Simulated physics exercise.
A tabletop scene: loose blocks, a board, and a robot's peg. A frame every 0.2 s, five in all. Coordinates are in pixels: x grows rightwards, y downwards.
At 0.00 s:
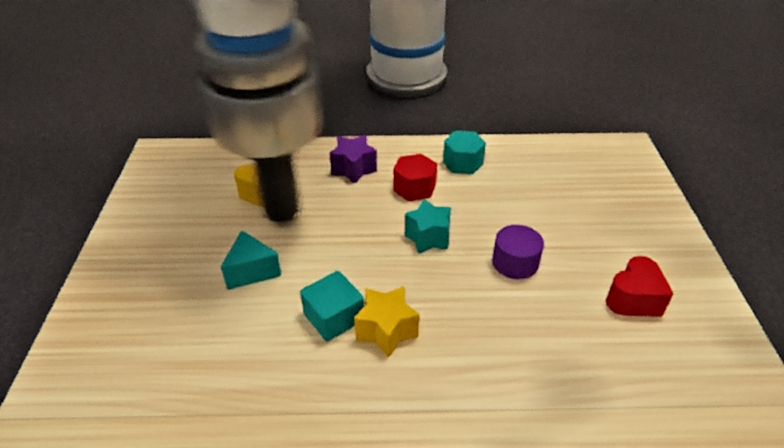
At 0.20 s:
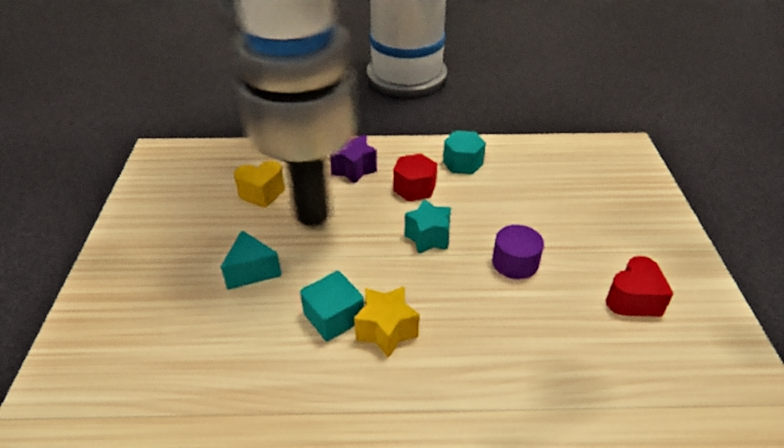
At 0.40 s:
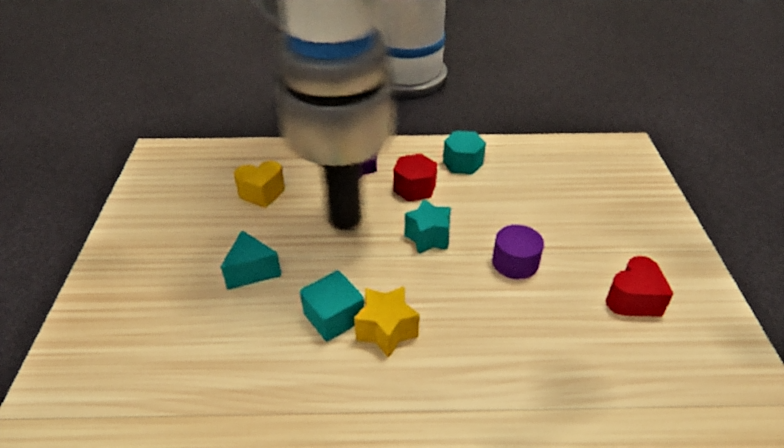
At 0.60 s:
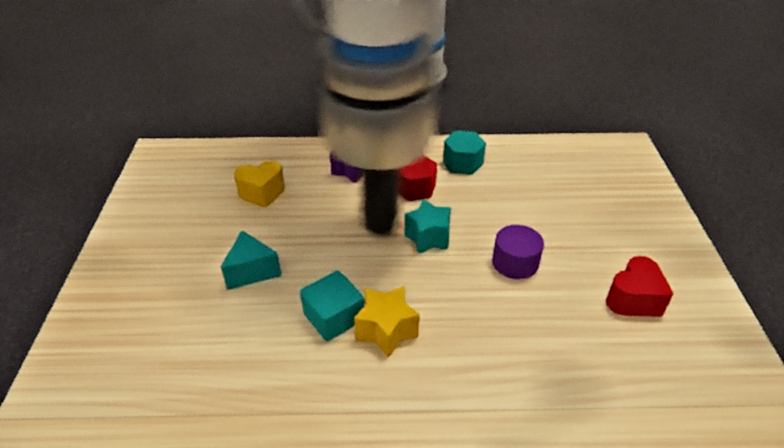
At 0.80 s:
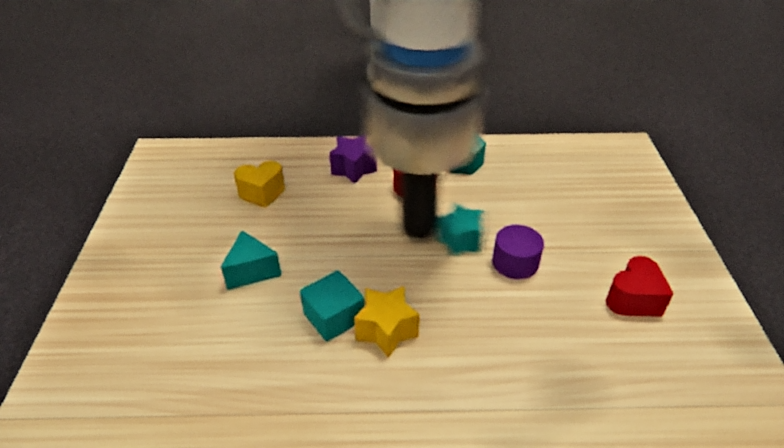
We see a robot's dark peg move steadily right above a wooden board of colourful blocks, passing in front of several, then push the turquoise star a short way right toward the purple round block, while the other blocks stay put.
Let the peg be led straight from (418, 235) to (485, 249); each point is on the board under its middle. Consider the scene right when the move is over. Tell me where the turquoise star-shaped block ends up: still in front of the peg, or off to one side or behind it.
By the time the path ends, the turquoise star-shaped block is still sitting right in front of the peg.
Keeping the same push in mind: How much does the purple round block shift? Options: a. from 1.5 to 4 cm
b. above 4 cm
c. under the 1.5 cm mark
a - from 1.5 to 4 cm.
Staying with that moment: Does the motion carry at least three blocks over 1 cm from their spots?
I believe not.
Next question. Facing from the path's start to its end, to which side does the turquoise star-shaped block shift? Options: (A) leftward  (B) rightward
Correct choice: A.
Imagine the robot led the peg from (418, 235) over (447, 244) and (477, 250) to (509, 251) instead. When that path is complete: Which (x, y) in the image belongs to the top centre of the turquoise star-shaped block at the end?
The middle of its top is at (535, 212).
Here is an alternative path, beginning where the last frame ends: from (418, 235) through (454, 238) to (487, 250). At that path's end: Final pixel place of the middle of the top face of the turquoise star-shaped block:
I'd expect the centre of its top face to be at (529, 221).
On the path given first. Halfway along, peg at (452, 233); turquoise star-shaped block at (496, 219), turned 25° anticlockwise; purple round block at (529, 242).
At the end, peg at (486, 240); red hexagonal block still; turquoise star-shaped block at (521, 216), turned 65° anticlockwise; purple round block at (552, 246).
